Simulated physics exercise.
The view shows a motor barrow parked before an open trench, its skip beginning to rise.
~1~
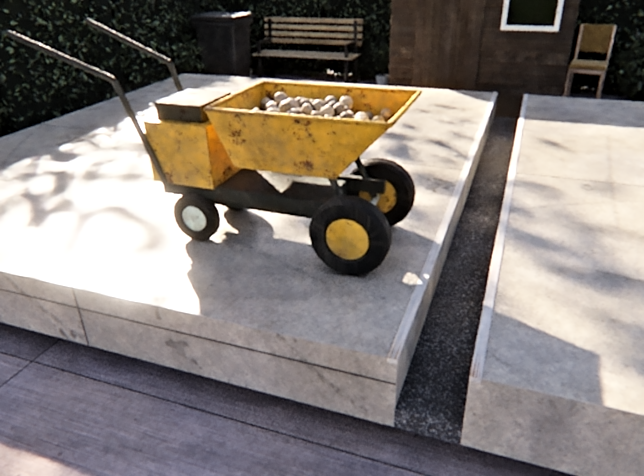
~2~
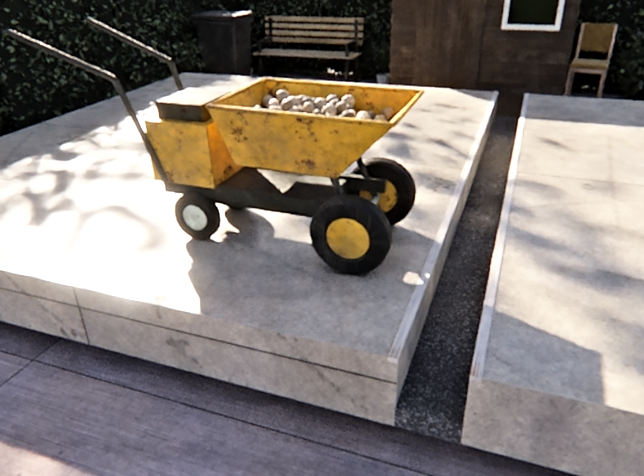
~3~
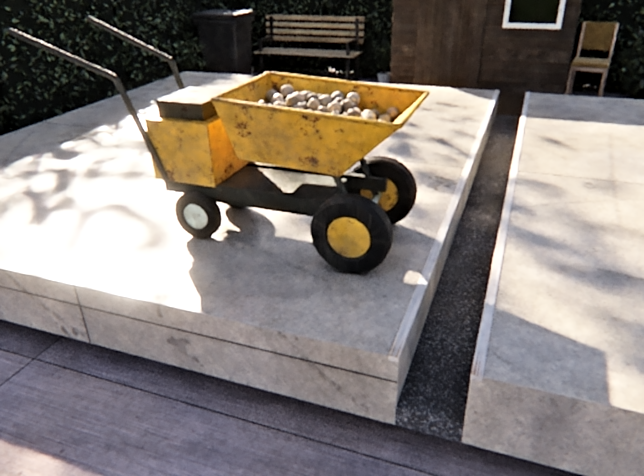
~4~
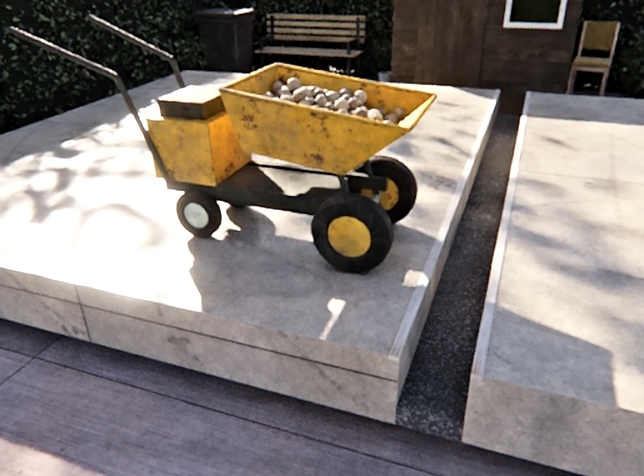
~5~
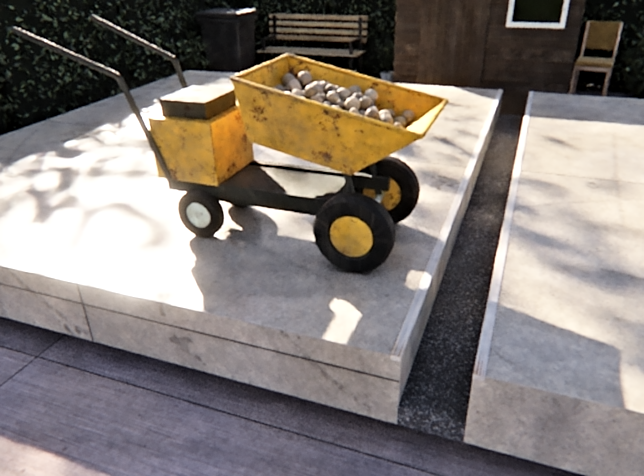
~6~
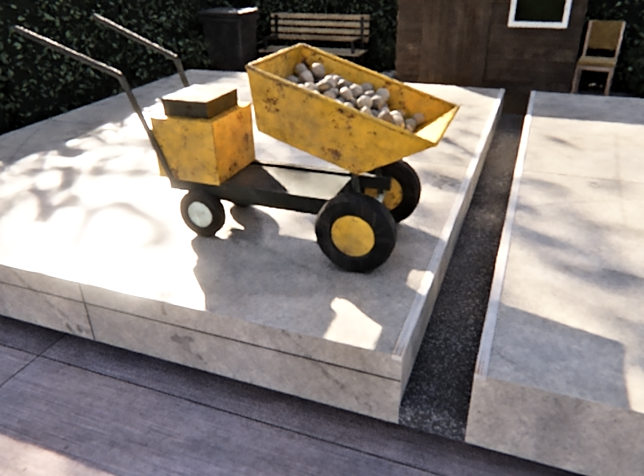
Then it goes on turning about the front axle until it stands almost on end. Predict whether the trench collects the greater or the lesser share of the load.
More out than in.
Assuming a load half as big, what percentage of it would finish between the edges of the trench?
Estimate: Close to 20 %.
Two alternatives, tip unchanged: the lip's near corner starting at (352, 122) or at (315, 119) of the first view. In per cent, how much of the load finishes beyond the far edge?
I'd put it at around 30 percent the first time and 0 percent the second.
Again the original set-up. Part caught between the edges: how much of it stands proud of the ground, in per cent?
My estimate would be close to 5 per cent.
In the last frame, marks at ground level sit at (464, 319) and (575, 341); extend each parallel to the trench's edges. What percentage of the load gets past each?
Some 90 and some 30 per cent, respectively.
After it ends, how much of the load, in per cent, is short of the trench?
I'd estimate about 0 per cent of the load.
Soon, skip tipped steeply; all in the skip.
A while on, skip tipped right over; most in the skip; a stray few in or heaped over the trench; about a quarter beyond it; a stray few falling.
Towards the end, skip tipped right over; a small part in the skip; a small part in or heaped over the trench; most beyond it.
Finally, skip tipped right over; a stray few in the skip; about a quarter in or heaped over the trench; most beyond it.
